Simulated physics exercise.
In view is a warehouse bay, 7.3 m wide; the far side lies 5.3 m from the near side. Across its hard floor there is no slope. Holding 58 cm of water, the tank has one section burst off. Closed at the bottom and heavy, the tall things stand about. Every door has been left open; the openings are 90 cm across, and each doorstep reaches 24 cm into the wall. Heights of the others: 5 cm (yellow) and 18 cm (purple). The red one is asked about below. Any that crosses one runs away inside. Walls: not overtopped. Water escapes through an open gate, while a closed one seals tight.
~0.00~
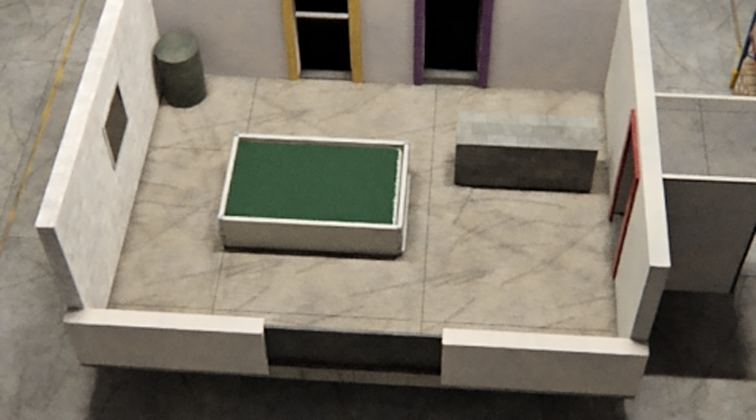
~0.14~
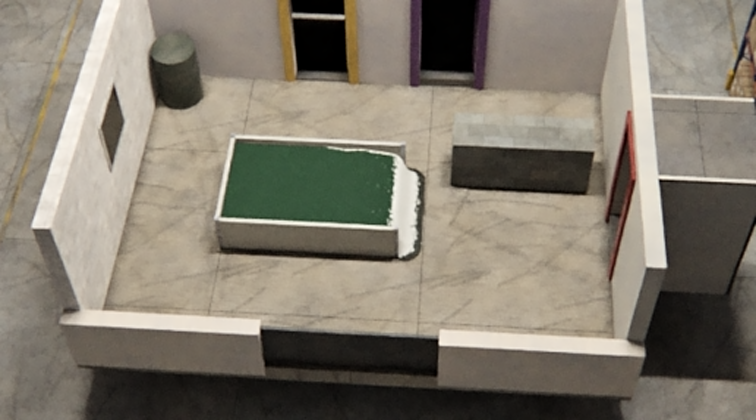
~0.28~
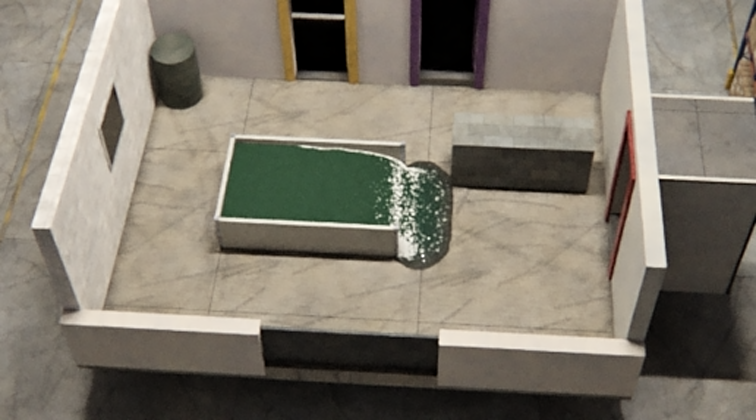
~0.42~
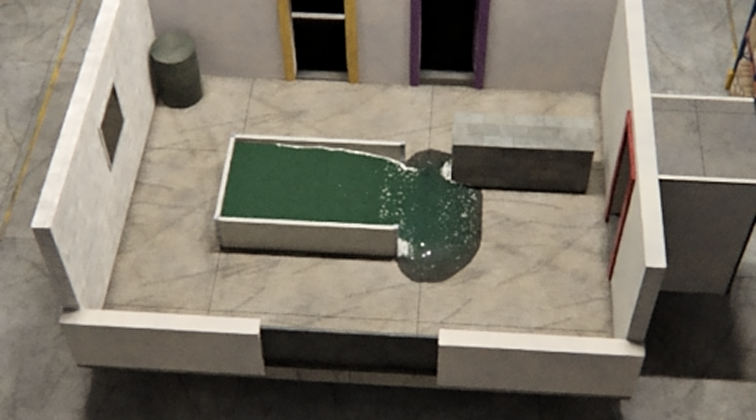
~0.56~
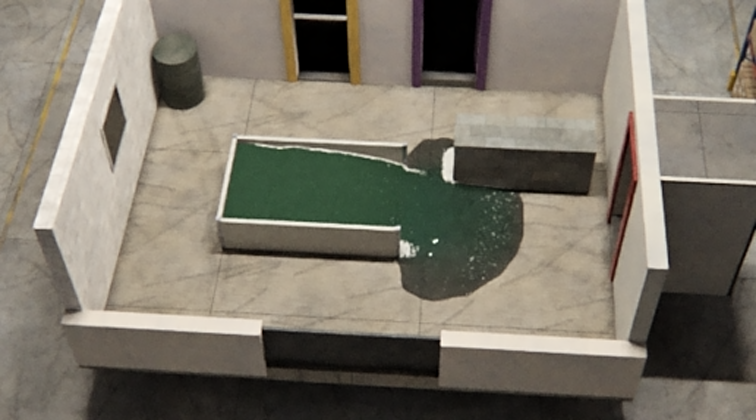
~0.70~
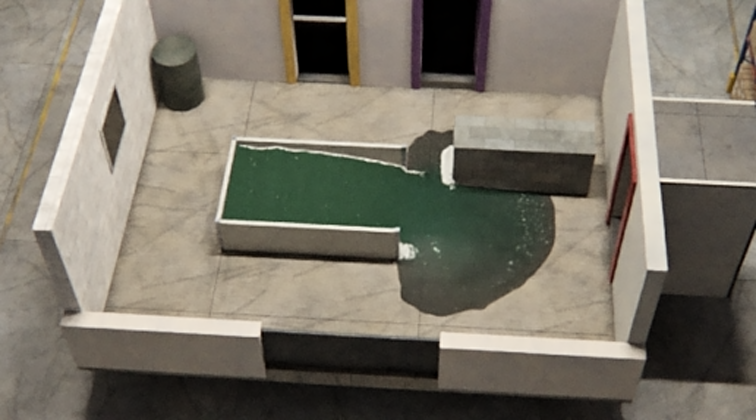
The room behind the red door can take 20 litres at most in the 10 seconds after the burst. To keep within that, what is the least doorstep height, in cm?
Some 26 cm.
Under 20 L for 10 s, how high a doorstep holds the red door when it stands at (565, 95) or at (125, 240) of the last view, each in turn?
You'd want about 12.5 cm there first, then about 9.0 cm.
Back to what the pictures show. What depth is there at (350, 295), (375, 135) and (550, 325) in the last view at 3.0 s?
Depth: About 0, 1, 14 cm.
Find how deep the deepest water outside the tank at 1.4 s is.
About 34 cm at most.
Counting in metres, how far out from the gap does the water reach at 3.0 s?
4.0 m.
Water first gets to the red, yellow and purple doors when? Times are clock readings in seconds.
Red: 1.0 s; yellow: 2.4 s; purple: 1.3 s.
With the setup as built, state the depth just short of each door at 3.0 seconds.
Door by door in cm - red 29, yellow 4, purple 12.
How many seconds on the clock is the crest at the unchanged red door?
2.4 s.
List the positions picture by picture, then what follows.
The tank at (316, 183) is whole and still, 58 cm deep; the red door at (623, 204) is dry, in the first picture.
Water pours out at (398, 204) and has run 0.3 m, to (413, 252); about 8 cm deep outside, 58 cm at the back, in the second picture.
The gap is at (398, 205), the front 0.8 m out at (446, 237); the back of the tank holds 58 cm, in the third picture.
The front is at (474, 245), 1.2 m from the gap at (398, 206); 2.2 m2 of floor is wet, 58 cm left at the back, in the fourth picture.
The gap is at (400, 207), the front 1.8 m out at (516, 238); the back of the tank holds 58 cm, in the fifth picture.
The gap is at (399, 209), the front 2.3 m out at (548, 242); the back of the tank holds 57 cm; the red door at (620, 208), 3.2 m from the gap, is still 0.9 m from the nearest water, in the sixth picture.
After 1.4 s water covers 30 % of the floor, deepest (34 cm) near (603, 210); 26 cm at the red door, 0 litres in over its 23 cm doorstep.
After 3.0 s water covers 40 % of the floor, deepest (37 cm) near (611, 374); 29 cm at the red door, 30 litres in over its 23 cm doorstep.
After 10.0 s water covers 100 % of the floor, deepest (14 cm) near (165, 79); 7 cm at the red door, 41 litres in over its 23 cm doorstep.
At the red door as built, the water arrived by 1.0 s and peaked near 32 cm at 2.4 s.
With a doorstep of 23.5 cm, 36 litres would have come in within the 10 s; with 32 cm, 0 litres. So under 20 litres takes about 26 cm.
